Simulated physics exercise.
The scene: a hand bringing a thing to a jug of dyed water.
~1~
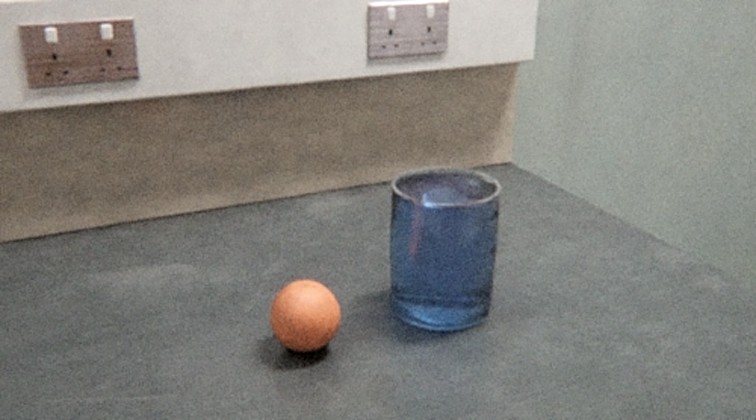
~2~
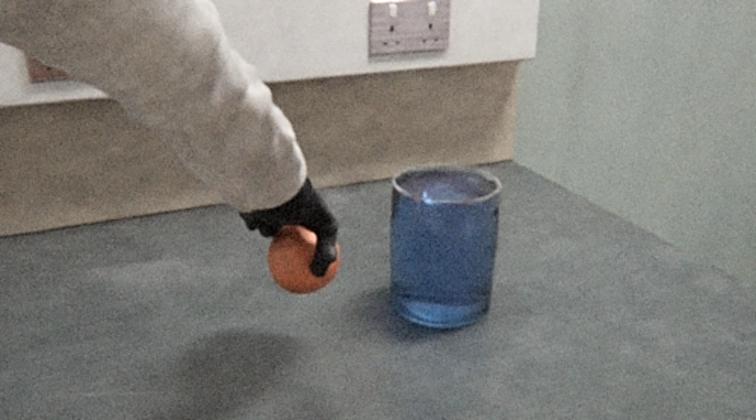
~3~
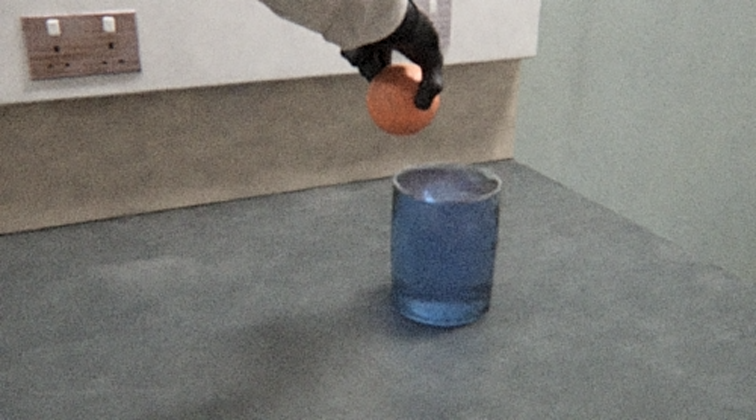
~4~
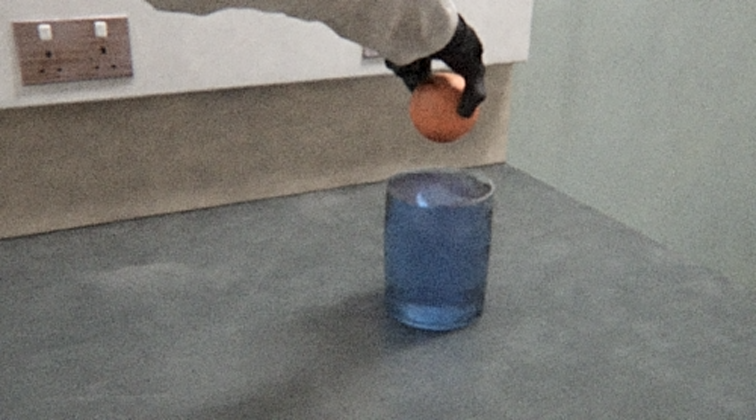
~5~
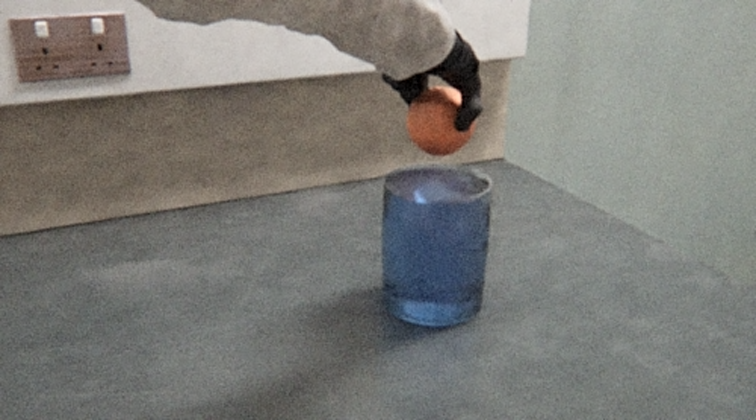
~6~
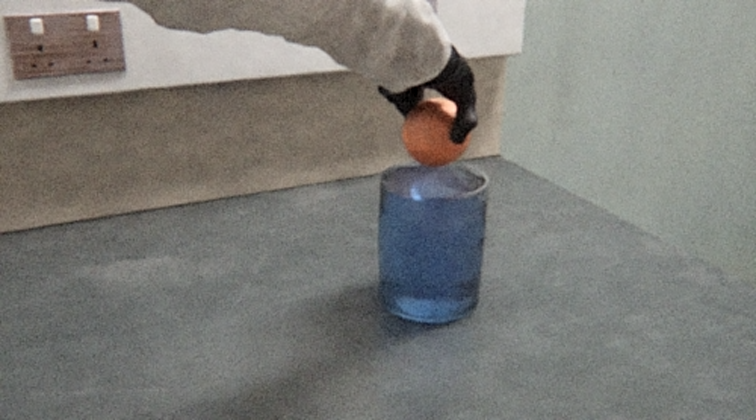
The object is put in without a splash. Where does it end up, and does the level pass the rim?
The thing stays at the surface; the jug overflows.
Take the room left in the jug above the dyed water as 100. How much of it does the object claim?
Roughly 260 per cent.
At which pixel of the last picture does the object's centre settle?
Around (433, 195).
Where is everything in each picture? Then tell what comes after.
In the first picture, the orange lies on the top at (305, 316); jug (443, 244) nearly full.
The second picture shows a hand picks up the orange at (303, 258); jug nearly full, surface at (446, 188).
In the third picture, the orange is carried over at (403, 101); jug (444, 240) nearly full.
In the fourth picture, the orange is above the jug at (444, 108); jug nearly full, surface at (440, 190).
The fifth picture shows the orange comes down at (441, 122); jug (435, 240) nearly full.
In the sixth picture, the orange is just over the surface at (436, 133); jug nearly full, surface at (434, 183).
Soon after, the orange enters the dyed water; the jug is full to the brim; some has gone over the rim.
Later, the orange comes up again; the jug is full to the brim; some has gone over the rim.
In the end, the orange floats; the jug is full to the brim; some has gone over the rim.
